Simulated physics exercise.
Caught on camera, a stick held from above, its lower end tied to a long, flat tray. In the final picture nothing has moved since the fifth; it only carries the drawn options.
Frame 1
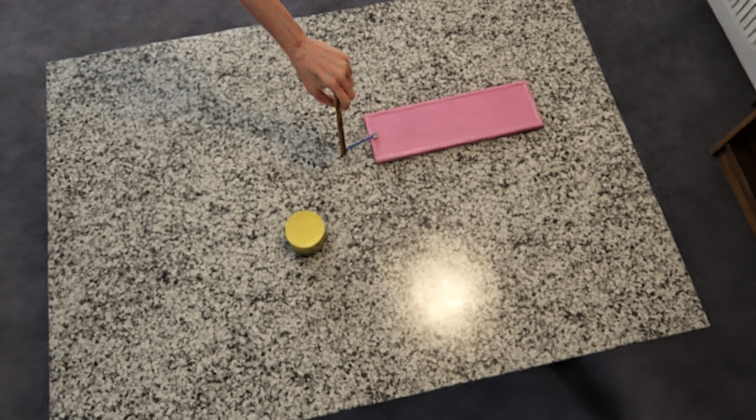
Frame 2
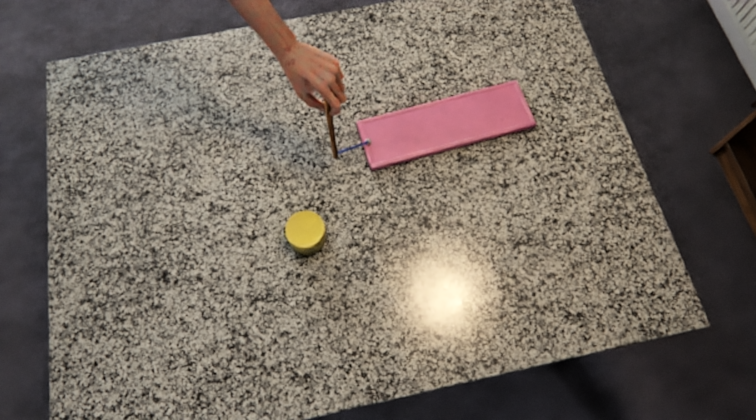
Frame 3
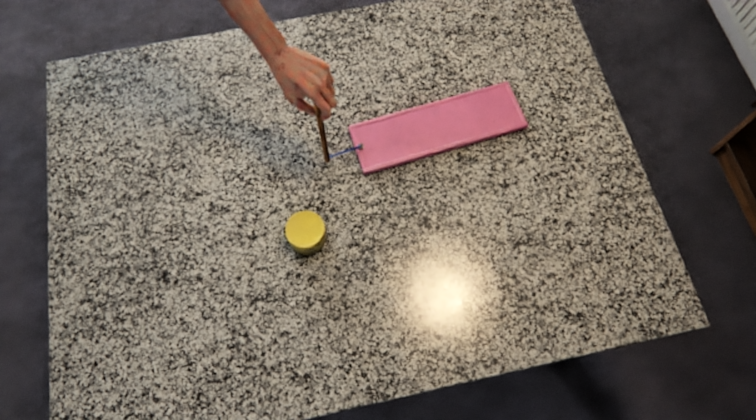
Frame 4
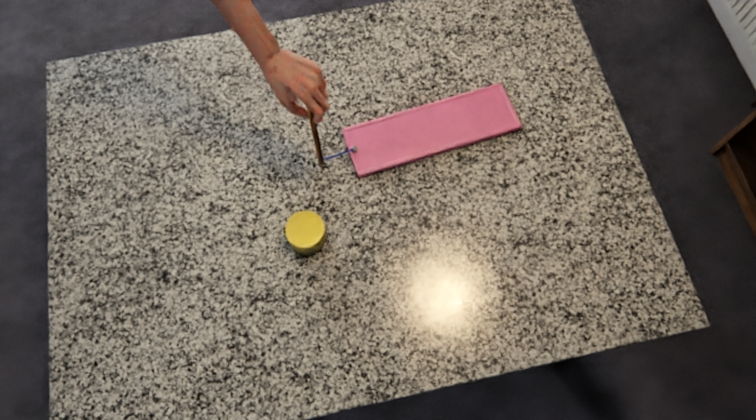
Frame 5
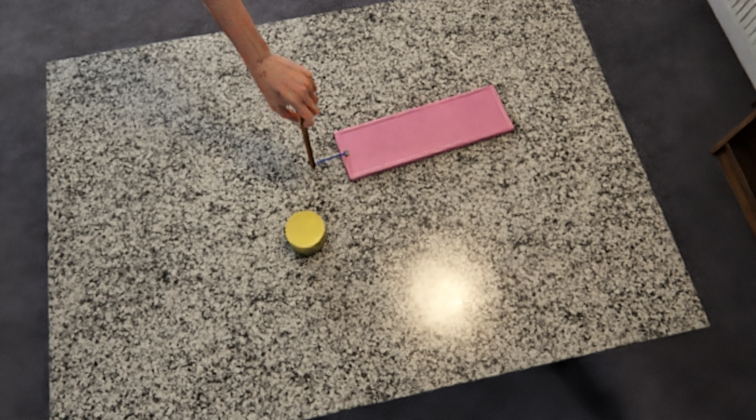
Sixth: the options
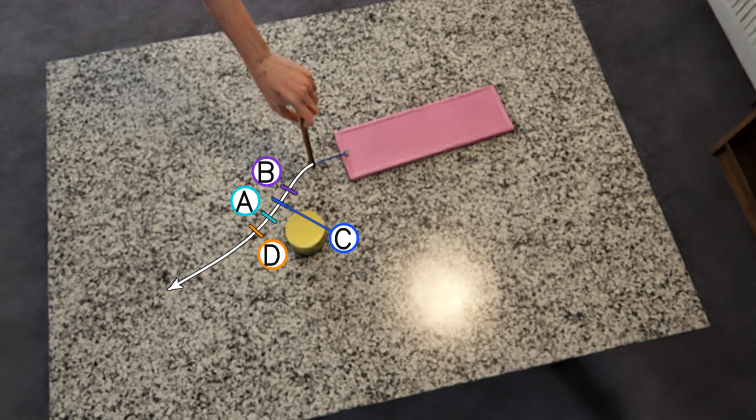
The footage shows a hand holding a thin stick tied to one end of a long pink tray on a speckled tabletop. The hand draws the tray a short way to the left, while a yellow tub stays still.
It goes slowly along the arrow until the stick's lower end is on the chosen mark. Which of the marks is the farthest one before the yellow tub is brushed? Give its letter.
As far as tick C.
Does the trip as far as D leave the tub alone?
No.
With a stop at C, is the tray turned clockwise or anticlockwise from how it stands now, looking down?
Anticlockwise.
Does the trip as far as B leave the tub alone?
Yes.
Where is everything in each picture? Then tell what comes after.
The first frame shows yellow tub (306, 233); pink tray (454, 119).
The second frame shows pink tray (446, 122); yellow tub (306, 233).
The third frame shows pink tray (438, 125); yellow tub (306, 233).
The fourth frame shows pink tray (432, 127); yellow tub (306, 233).
The fifth frame shows pink tray (424, 130); yellow tub (306, 233).
On the copy, A at (269, 217); B at (289, 190); C at (280, 203); D at (256, 231); the route from (313, 164) via (251, 236) to (169, 289).
On C. First, foot of the stick (299, 176), middle of the tray (409, 136).
Then, foot of the stick (289, 190), middle of the tray (397, 142).
Finally, foot of the stick (281, 204), middle of the tray (386, 149); nothing has been touched.
By contrast, A is too far, the tub has been hit; B is safe but short; D is too far, the tub has been hit.
